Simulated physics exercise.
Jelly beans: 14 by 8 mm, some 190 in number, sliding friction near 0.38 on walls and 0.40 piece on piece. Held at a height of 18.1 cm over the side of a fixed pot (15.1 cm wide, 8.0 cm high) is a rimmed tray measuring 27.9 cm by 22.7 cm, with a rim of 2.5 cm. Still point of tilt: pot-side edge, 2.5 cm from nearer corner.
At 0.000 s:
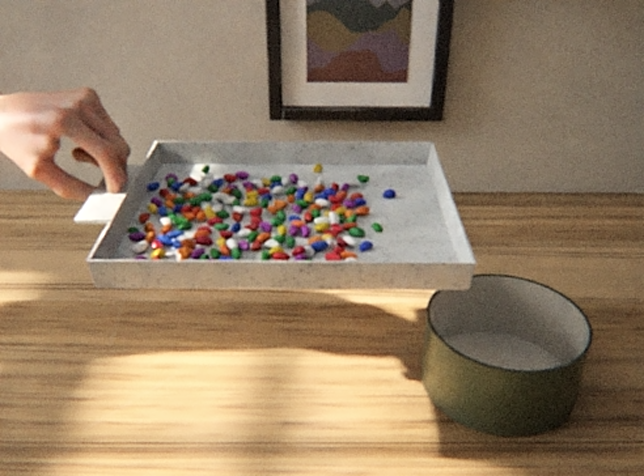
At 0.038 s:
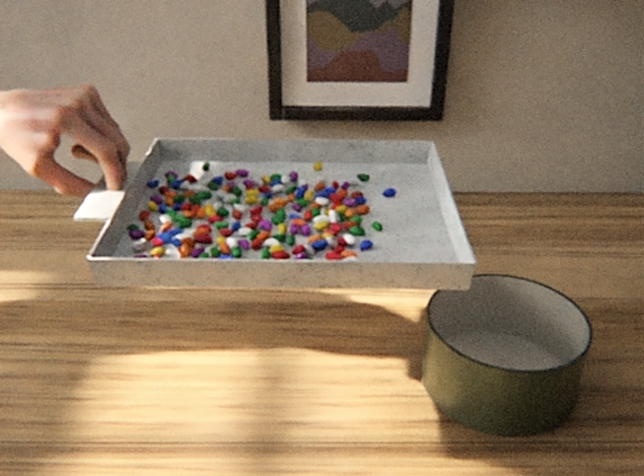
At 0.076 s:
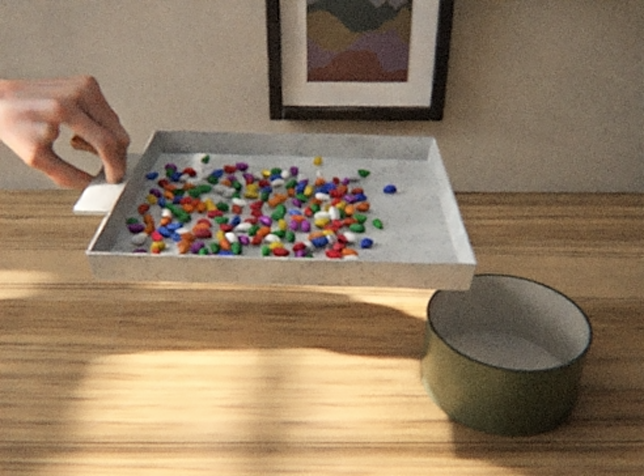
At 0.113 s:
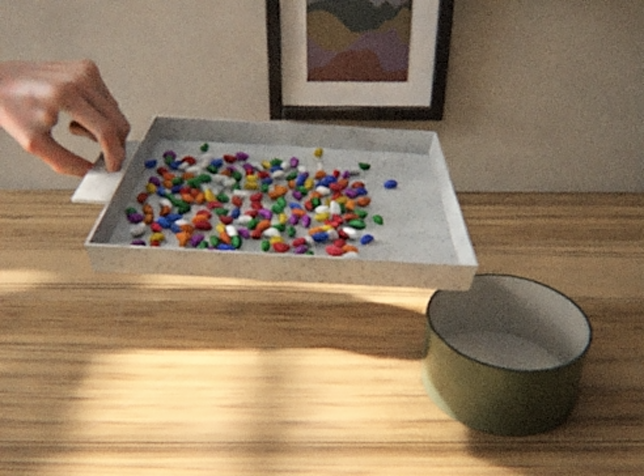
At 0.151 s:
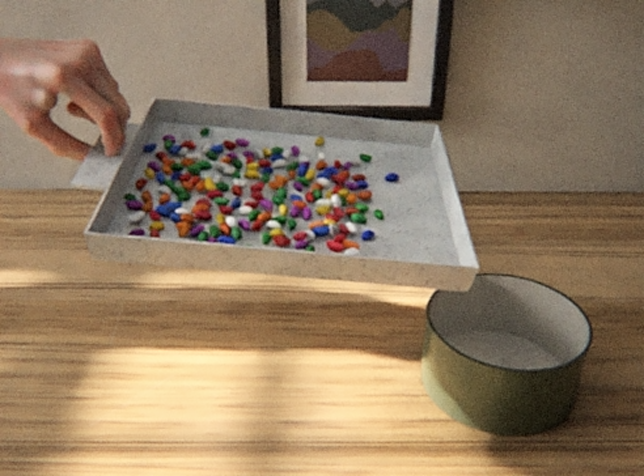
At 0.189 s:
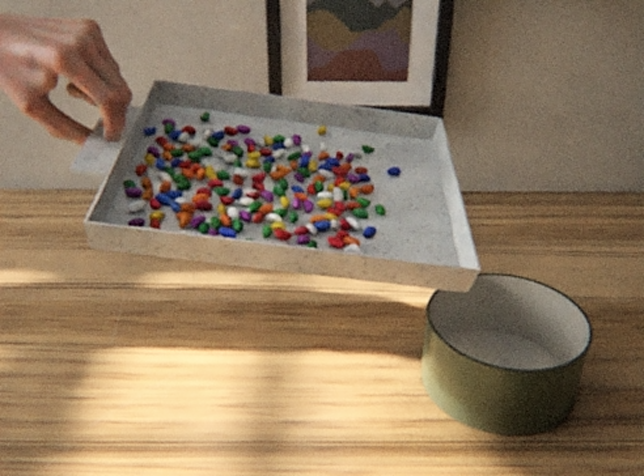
On a wooden table below a framed picture, a hand at the left holds the handle of a pale rimmed tray of colourful jelly beans, level beside a green pot. The hand then lifts the left side, slowly at first, tilting the tray gently toward the pot while the beans stay scattered across it.
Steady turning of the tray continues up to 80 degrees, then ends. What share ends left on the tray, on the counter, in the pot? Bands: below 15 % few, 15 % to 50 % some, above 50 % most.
Result: Tray: Some, counter: Most, pot: Few.
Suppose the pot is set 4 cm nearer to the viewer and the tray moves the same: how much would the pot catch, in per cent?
Estimated share: Around 5 in a hundred.
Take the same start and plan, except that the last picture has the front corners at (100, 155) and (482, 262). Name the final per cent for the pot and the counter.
Split: Pot = 35, counter = 30.
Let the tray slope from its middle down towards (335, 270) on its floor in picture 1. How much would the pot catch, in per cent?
I'd estimate about 0 %.
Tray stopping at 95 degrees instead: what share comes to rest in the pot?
Near 0 %, then.
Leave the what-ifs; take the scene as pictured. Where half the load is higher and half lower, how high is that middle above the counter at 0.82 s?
Height: Around 22 cm.
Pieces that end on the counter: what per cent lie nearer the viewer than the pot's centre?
About 100 percent of the spill.
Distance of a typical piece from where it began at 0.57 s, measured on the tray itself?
About 7 cm.
After 0.57 s, tilt 45 degrees; the tray holds 100 %, the pot 0 %.
After 0.82 s, tilt 67 degrees; the tray holds 95 %, the pot 0 %.
Then, at 1.18 s, tilt 80 degrees; the tray holds 40 %, the pot 0 %.
By 3.1 s all is still; tray 25 %, counter 75 %, pot 0 %.
